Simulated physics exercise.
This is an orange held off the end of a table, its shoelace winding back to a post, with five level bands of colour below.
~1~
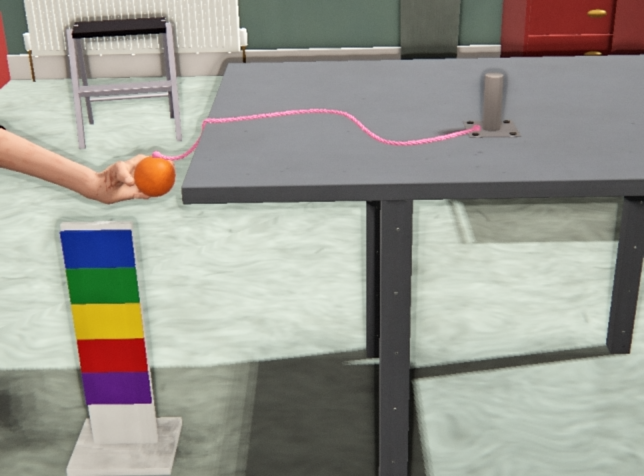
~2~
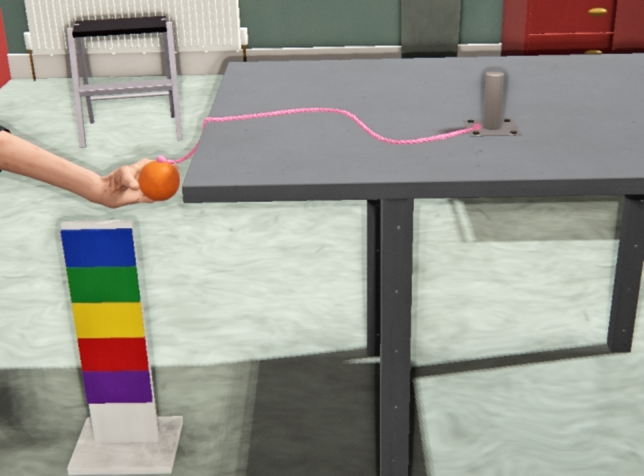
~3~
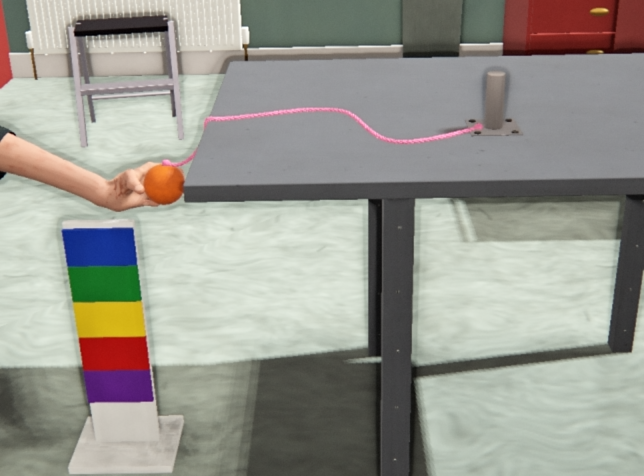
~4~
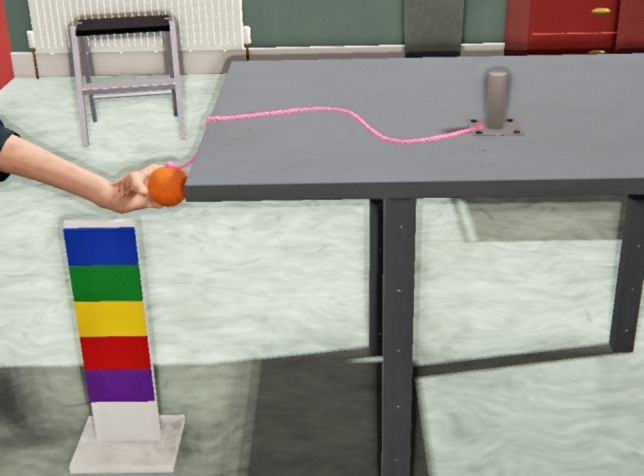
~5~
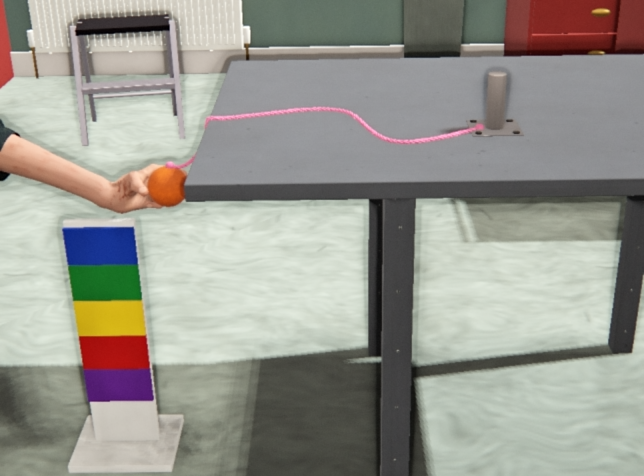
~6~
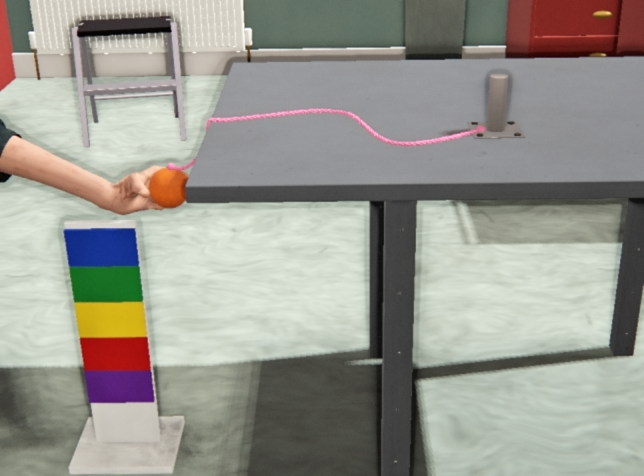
In a room with a grey table, a hand holding an orange ball tied to a pink cord shifts slightly right toward the table's edge, then stays nearly still above a striped stand, the cord winding to a post.
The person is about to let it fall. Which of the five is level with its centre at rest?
Its centre hangs level with the green band.
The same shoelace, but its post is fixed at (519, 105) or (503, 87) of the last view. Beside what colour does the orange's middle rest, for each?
Try by try: Blue; blue.
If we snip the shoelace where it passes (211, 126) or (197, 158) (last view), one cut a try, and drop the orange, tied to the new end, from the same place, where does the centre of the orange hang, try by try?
In that order: (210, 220) and (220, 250).
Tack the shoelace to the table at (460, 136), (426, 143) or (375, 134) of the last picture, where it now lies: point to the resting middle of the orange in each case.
In that order: (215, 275), (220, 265) and (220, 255).
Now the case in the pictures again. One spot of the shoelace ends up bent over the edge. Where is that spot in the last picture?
At (284, 114), roughly.
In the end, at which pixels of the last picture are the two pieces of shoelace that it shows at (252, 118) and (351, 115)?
About (205, 173), and the other about (280, 133).
Early on, orange near (187, 273); level with green.
Midway, orange near (251, 290); level with green.
Near the end, orange near (206, 292); level with green.
Finally, orange near (211, 297); level with green. Its middle rests at the green band.
